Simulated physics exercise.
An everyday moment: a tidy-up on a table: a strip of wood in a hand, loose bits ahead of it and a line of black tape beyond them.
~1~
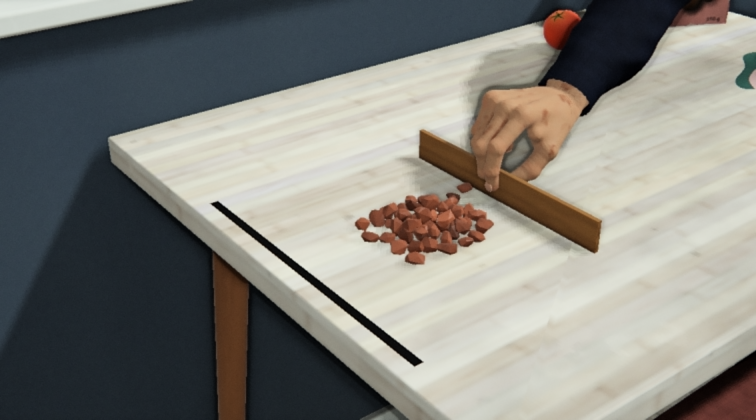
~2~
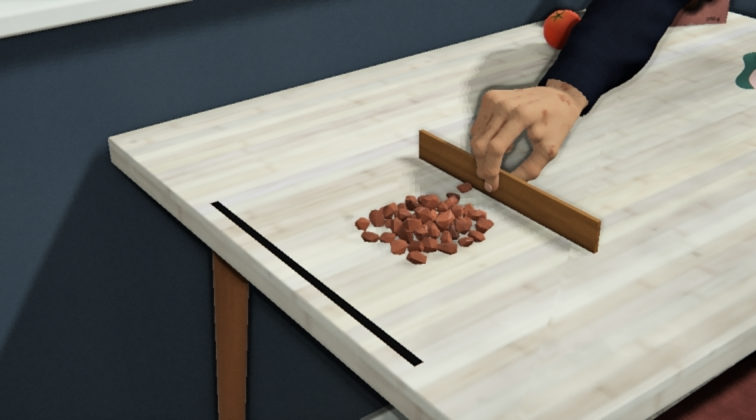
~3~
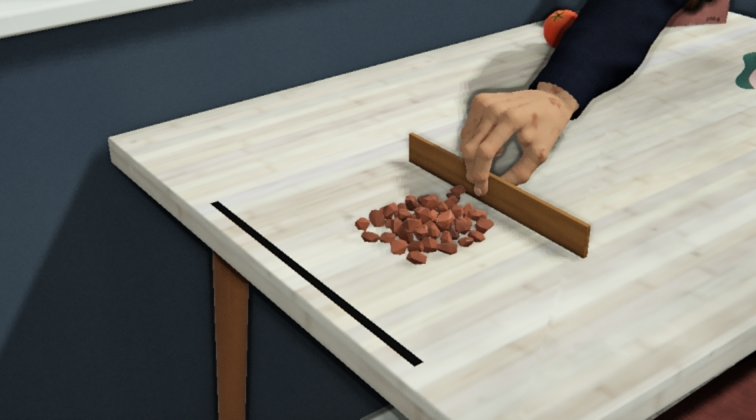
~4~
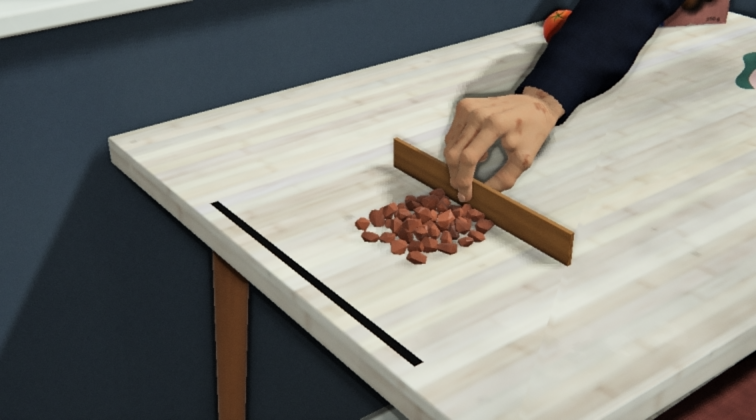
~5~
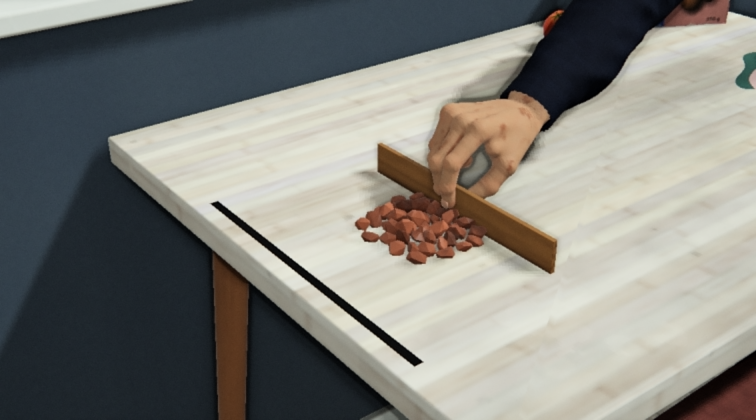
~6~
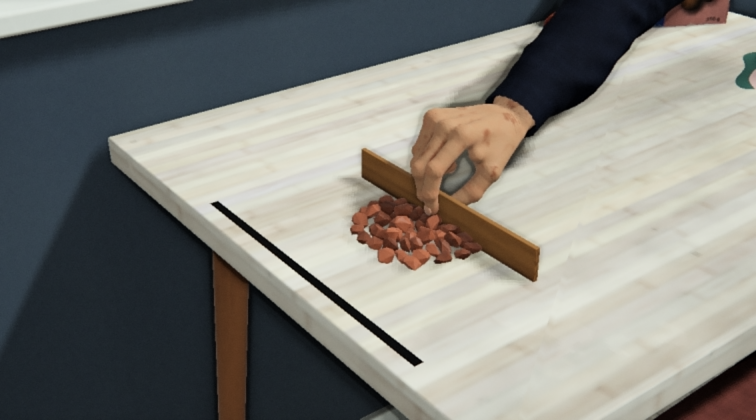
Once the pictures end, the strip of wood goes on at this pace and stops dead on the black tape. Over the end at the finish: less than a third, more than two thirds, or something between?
The floor gets over two thirds.
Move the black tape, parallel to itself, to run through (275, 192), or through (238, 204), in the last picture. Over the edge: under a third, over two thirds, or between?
One: Less than a third. Two: The middle third.
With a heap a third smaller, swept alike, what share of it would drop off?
Close to 70 per cent.
Soon after the last picture, strip of wood still moving, near (372, 219); heap all on the table, its front near (292, 263).
A little later, strip of wood stopped at the black tape; heap about two thirds over the edge.
Later still, strip of wood stopped at the black tape; heap most over the edge.
At rest, strip of wood stopped at the black tape; heap most over the edge.
